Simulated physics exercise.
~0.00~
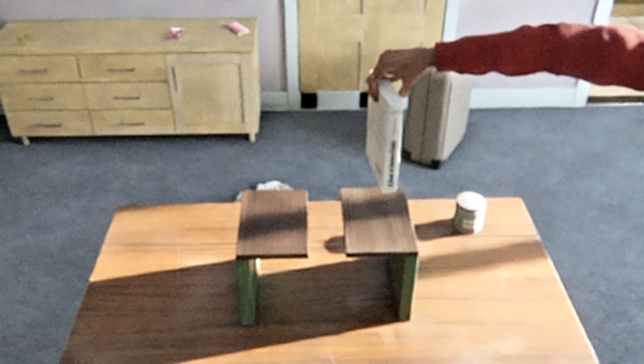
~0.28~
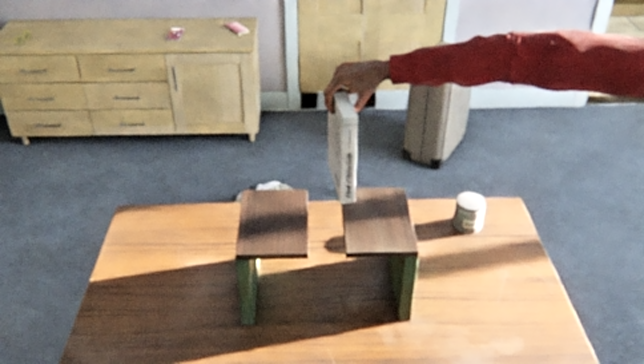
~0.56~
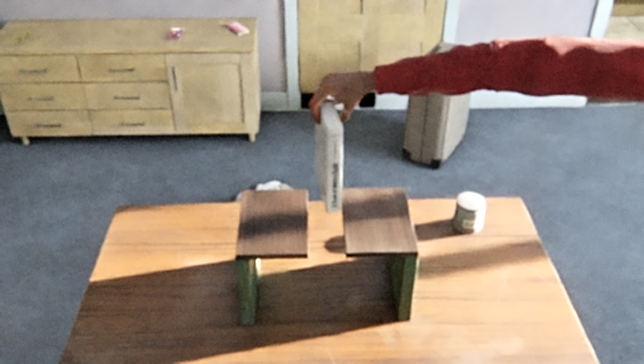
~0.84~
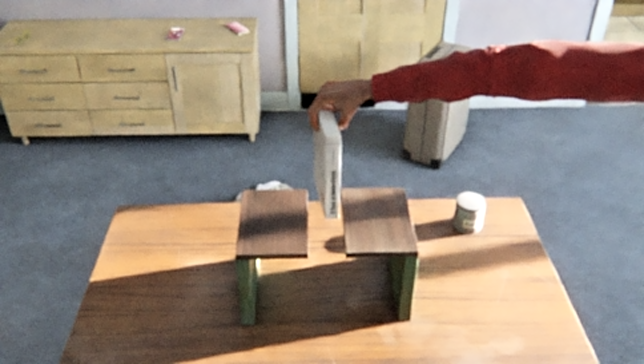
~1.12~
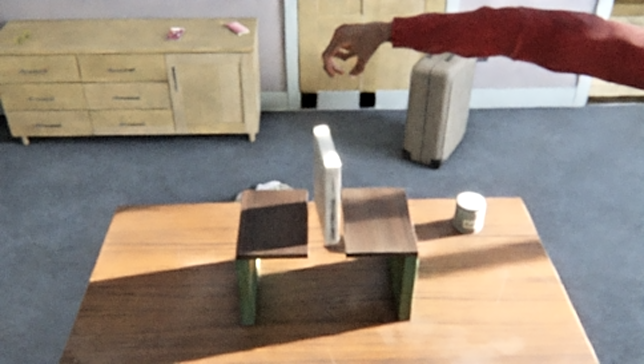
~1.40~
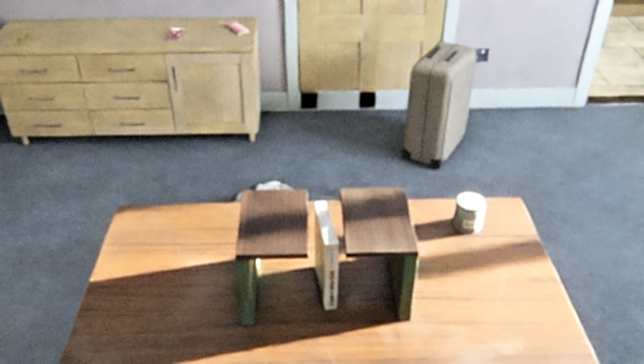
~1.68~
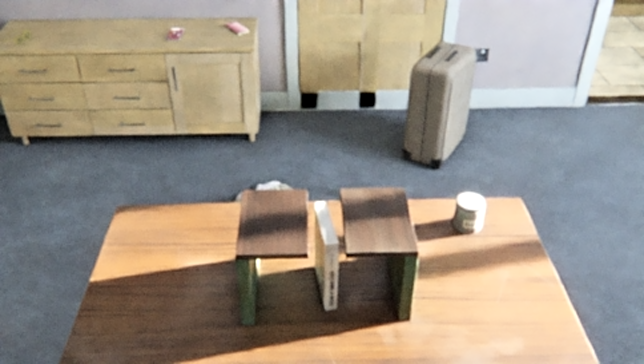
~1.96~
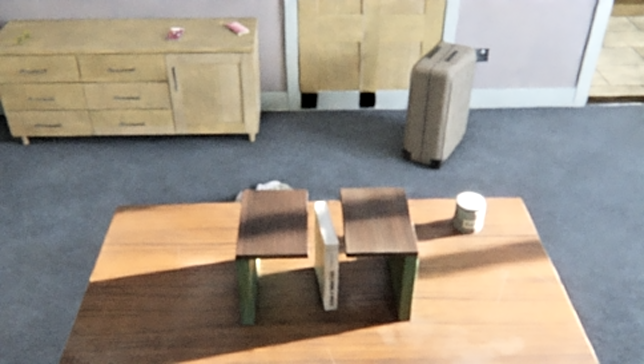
A hand in a red sleeve held a white book upright above two small wooden supports on a table, moved it left over the gap, and let go. The book dropped between them and ended standing upright on the tabletop.
